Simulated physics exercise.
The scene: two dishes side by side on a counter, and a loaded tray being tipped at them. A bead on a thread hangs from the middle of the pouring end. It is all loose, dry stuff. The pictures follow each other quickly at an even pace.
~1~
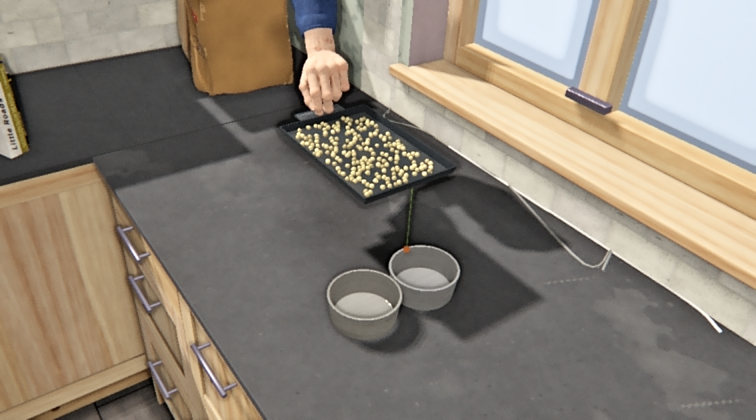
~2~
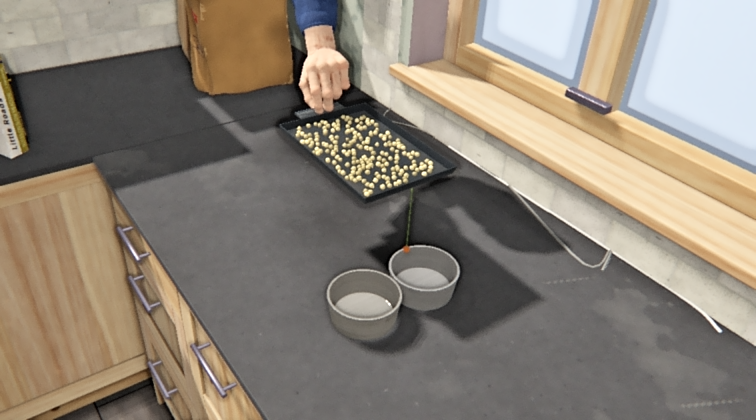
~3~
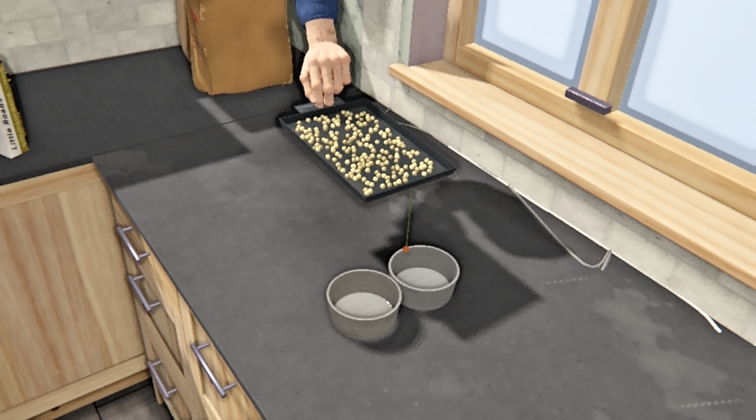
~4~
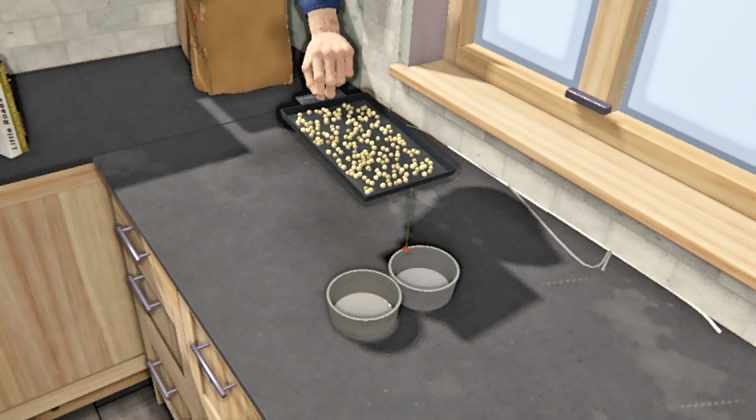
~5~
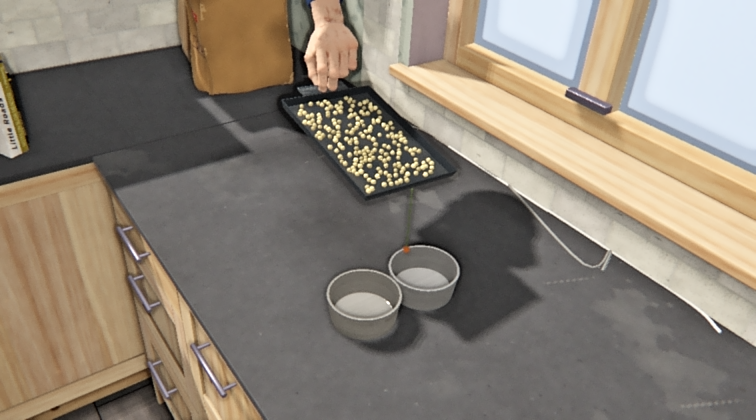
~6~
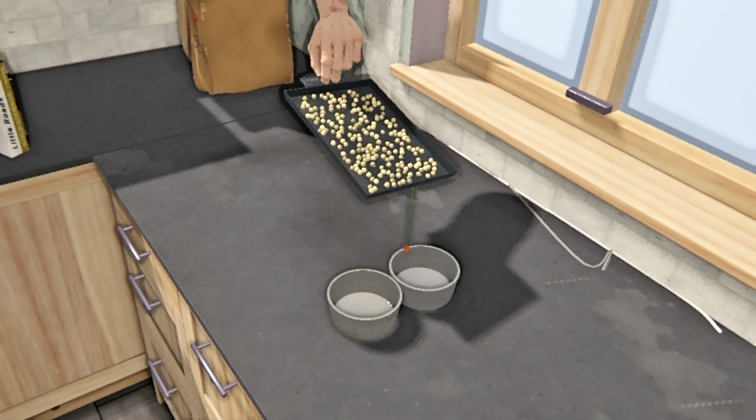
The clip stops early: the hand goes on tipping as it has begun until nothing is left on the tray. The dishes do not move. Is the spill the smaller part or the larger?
Together they catch under half.
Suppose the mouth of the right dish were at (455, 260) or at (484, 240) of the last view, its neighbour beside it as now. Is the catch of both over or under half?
At the first place more than half, at the second most of it.
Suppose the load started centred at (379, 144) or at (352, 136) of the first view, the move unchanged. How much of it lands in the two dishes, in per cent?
About 20 and 20 per cent.
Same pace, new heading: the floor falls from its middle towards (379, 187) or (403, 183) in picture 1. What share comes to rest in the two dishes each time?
Roughly 90 per cent, and 80 per cent.
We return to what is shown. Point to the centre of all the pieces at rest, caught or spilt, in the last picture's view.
Roughly at (453, 276).
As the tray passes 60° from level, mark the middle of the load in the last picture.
Around (433, 174).
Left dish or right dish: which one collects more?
More ends in the right dish.
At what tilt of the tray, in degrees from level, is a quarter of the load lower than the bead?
Near 85 degrees.
Soon after the last picture, tray tipped steeply; most on the tray; a stray few in the right dish; a small part outside both; a small part in the air.
A little later, tray tipped right over; a stray few on the tray; about a third in the right dish; about half outside both; about a quarter in the air.
Later still, tray tipped past a quarter turn; about a third in the right dish; about two thirds outside both.
At rest, tray tipped past a quarter turn; none in the left dish; about a third in the right dish; about two thirds outside both.
